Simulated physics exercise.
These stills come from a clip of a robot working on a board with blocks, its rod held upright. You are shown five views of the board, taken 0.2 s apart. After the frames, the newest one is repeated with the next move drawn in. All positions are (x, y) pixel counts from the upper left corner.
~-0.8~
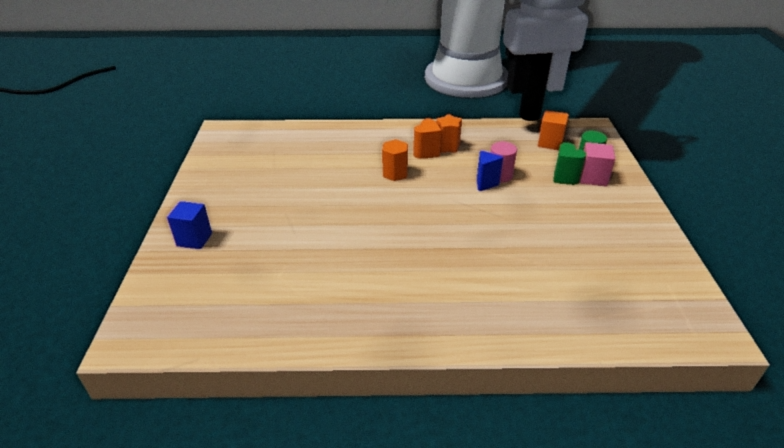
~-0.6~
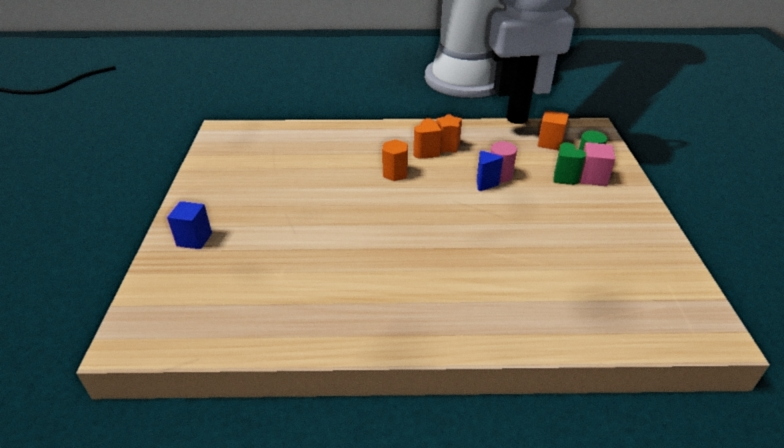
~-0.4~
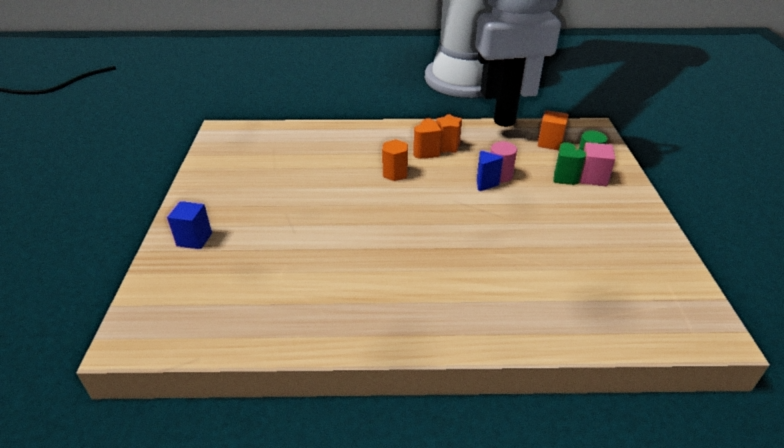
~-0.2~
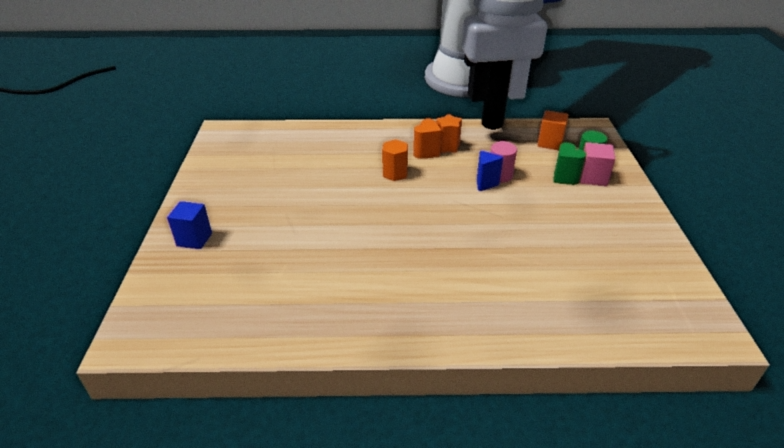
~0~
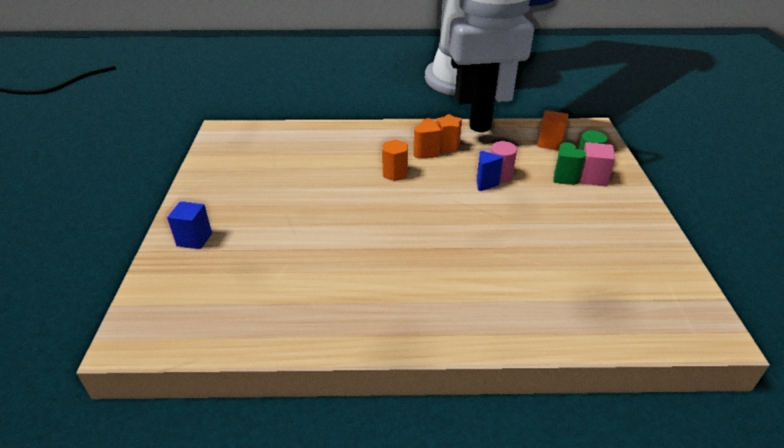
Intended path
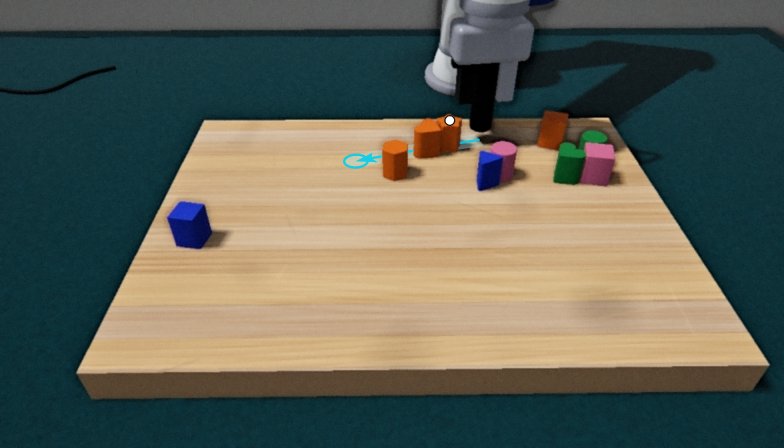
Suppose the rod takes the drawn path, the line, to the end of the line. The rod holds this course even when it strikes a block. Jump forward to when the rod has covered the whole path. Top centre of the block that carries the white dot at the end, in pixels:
The spot you're after is about (334, 143) in the image.
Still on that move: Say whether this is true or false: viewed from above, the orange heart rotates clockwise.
Answer: False.
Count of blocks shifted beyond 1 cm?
Put simply, two blocks are moved more than 1 cm.
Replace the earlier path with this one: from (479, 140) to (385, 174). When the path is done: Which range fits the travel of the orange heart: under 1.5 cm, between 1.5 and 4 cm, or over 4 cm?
Long, over 4 cm.
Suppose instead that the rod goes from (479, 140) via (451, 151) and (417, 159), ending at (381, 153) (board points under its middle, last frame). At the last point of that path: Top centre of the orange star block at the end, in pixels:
The middle of its upper face will lie at (355, 127).
The drawn path runs in a line from (479, 140) to (356, 161); the dot is on the orange star block.
What follows on the original path. One third of the way, rod (439, 135); orange heart (399, 132); orange star block (418, 126).
Two thirds of the way, rod (398, 141); orange heart (357, 141); orange star block (376, 134).
At the end, rod (355, 149); orange hexagon not moved; orange heart (319, 154), turned 30° anticlockwise; orange star block (334, 143), turned 30° anticlockwise.
